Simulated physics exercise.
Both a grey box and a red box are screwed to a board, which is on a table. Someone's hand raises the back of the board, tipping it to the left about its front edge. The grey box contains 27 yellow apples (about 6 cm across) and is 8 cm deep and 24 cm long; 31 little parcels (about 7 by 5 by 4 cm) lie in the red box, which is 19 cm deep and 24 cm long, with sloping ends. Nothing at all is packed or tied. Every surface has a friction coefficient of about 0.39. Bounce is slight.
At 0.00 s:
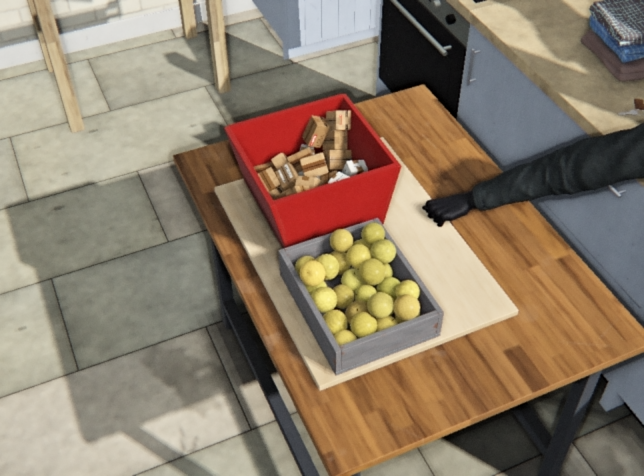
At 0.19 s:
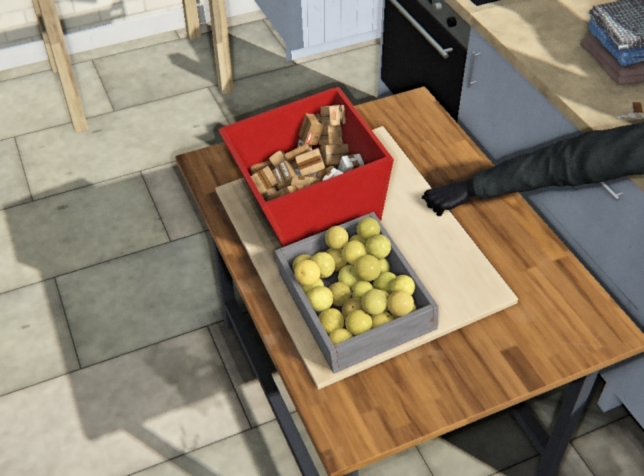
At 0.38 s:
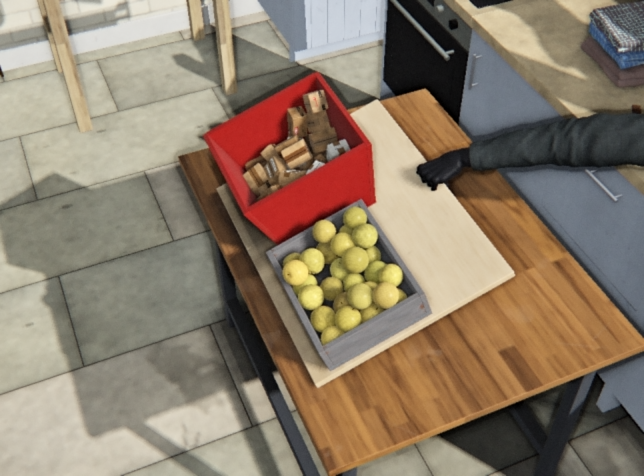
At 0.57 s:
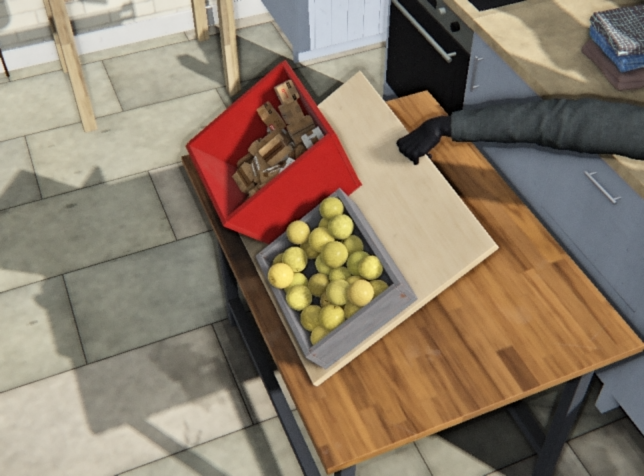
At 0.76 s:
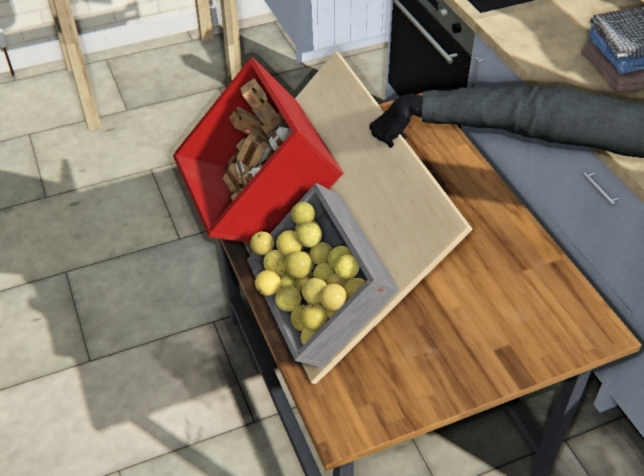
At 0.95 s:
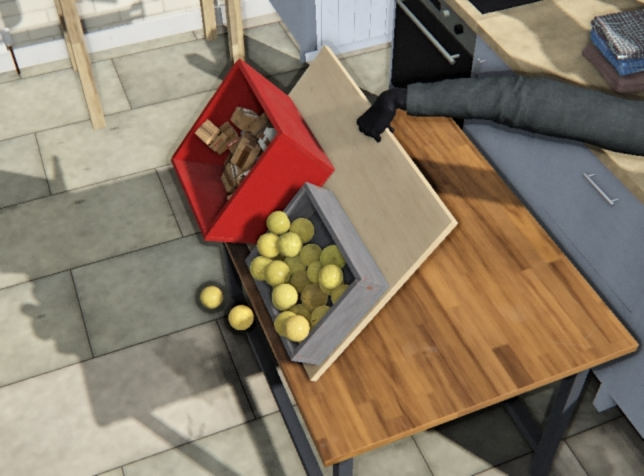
Red box of small blocks and grey box of yellow balls tilting left as a gloved hand raises their board, two balls dropping out.
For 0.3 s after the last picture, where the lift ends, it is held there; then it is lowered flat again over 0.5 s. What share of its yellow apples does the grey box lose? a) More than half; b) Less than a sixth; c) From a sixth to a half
Answer: C.
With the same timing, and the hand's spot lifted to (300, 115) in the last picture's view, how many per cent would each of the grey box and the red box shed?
Grey box 40%, red box 20%.
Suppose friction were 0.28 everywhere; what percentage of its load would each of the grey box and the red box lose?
That would cost the grey box 40 and the red box 0 per cent of the load.
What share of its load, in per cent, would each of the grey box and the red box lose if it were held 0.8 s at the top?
In that case grey box 30, red box 0 per cent.
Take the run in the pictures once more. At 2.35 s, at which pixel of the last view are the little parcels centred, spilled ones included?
In the last view, the centre sits near (308, 187).
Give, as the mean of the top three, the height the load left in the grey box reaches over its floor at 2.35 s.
Around 11 centimetres high.
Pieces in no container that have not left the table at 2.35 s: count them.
My count comes to close to 1.
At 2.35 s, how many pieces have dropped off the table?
It comes to near 6.
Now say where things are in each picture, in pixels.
In the first picture (places track the rim corner closest to us here), grey box (340, 348); red box (274, 203); tipped 0°; all still inside.
Grey box (335, 348); red box (266, 204); tipped 5°, in the second picture.
Grey box (323, 348); red box (248, 210); tipped 18°, in the third picture.
Grey box (309, 352); red box (226, 220); tipped 33°, in the fourth picture.
Grey box (298, 354); red box (210, 231); tipped 46°, in the fifth picture.
Grey box (293, 354); red box (205, 234); tipped 51°; 2 out, the lowest apple at (211, 297), in the sixth picture.
After 1.17 s, tilt 51°; the grey box is down by 4 of 27 and the red box has all 31.
After 1.45 s, tilt 33°; the grey box is down by 7 of 27 and the red box has all 31.
After 1.85 s, tilt 0°; the grey box is down by 7 of 27 and the red box has all 31.
Final count (at 2.35 s), the grey box is down by 7 of 27 and the red box has all 31. Asked share, 7 of 27, 26 per cent.
